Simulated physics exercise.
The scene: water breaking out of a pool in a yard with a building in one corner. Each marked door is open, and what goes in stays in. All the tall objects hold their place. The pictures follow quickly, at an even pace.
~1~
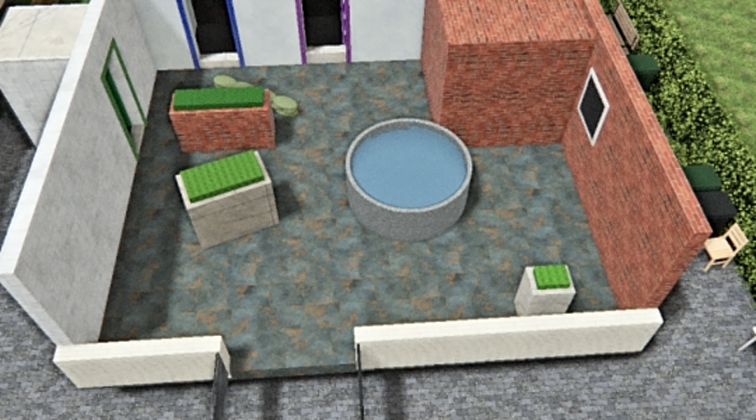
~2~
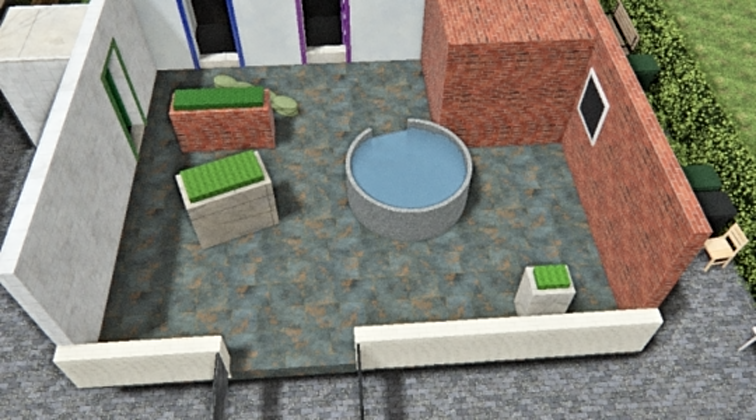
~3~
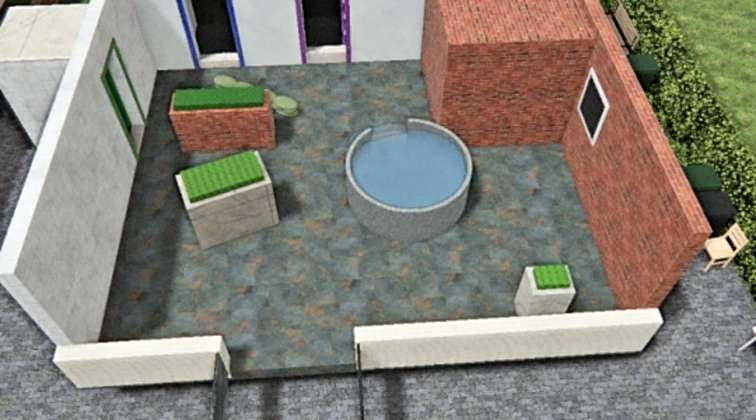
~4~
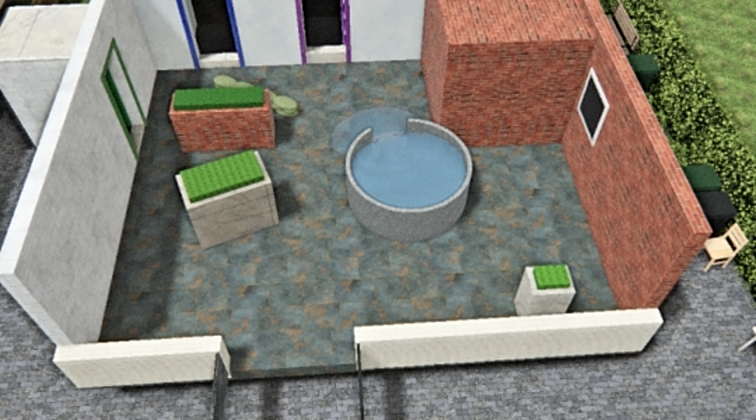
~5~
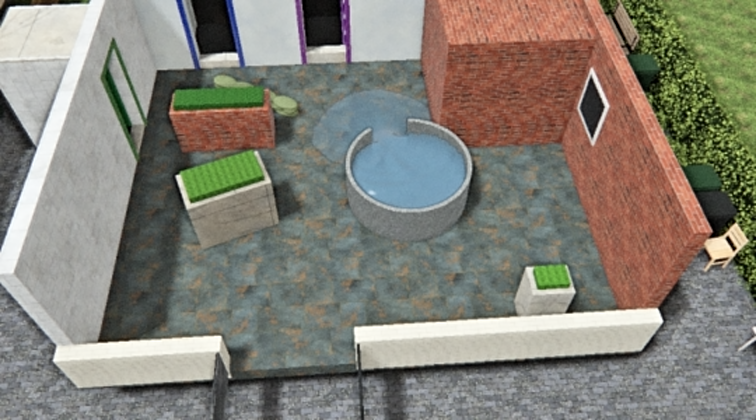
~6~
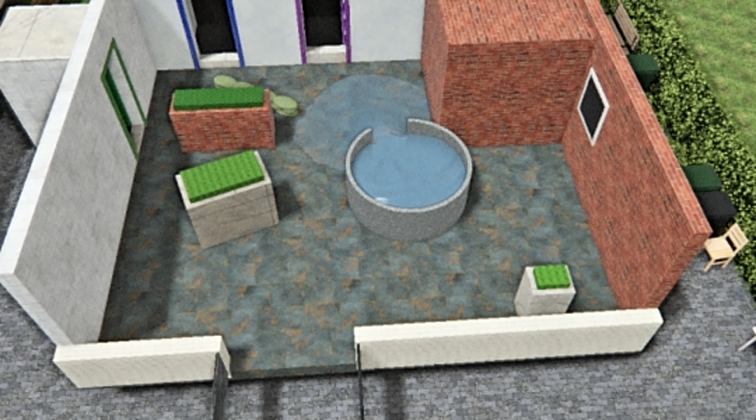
In a walled yard, a gap opens in a round pool and water spreads behind it.
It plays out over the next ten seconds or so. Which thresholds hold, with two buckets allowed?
The green door holds within the limit; the blue door holds within the limit; the purple door holds within the limit.
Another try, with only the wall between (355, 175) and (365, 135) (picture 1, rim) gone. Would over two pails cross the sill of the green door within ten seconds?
My reading: Green floods.
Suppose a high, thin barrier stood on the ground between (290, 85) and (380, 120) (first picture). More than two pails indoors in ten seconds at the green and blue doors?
My reading: The green door is over, the blue door takes less.
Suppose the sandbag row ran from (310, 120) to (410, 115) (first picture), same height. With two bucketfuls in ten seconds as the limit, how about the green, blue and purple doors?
The green one passes that mark, the blue one lets less in, the purple one holds.
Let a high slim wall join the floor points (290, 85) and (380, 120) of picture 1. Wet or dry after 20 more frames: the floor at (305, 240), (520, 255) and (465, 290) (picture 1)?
In turn: Awash, clear, clear.
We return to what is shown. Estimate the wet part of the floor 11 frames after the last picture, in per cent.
Close to 25 %.
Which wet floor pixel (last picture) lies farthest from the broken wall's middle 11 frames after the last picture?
Roughly at (173, 73).
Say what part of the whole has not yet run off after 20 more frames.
Near 100 in a hundred.
A moment on, water covers 20 % of the floor; the green door not reached, the blue door not reached, the purple door wet at the sill, nothing in.
Next, water covers 25 % of the floor; the green door not reached, the blue door wet at the sill, nothing in, the purple door wet at the sill, nothing in.
Then, water covers 30 % of the floor; the green door wet at the sill, nothing in, the blue door wet at the sill, nothing in, the purple door wet at the sill, nothing in.
Later, water covers 45 % of the floor; the green door under two buckets in, the blue door under two buckets in, the purple door wet at the sill, nothing in.
In the end, water covers 75 % of the floor; the green door under two buckets in, the blue door under two buckets in, the purple door wet at the sill, nothing in.
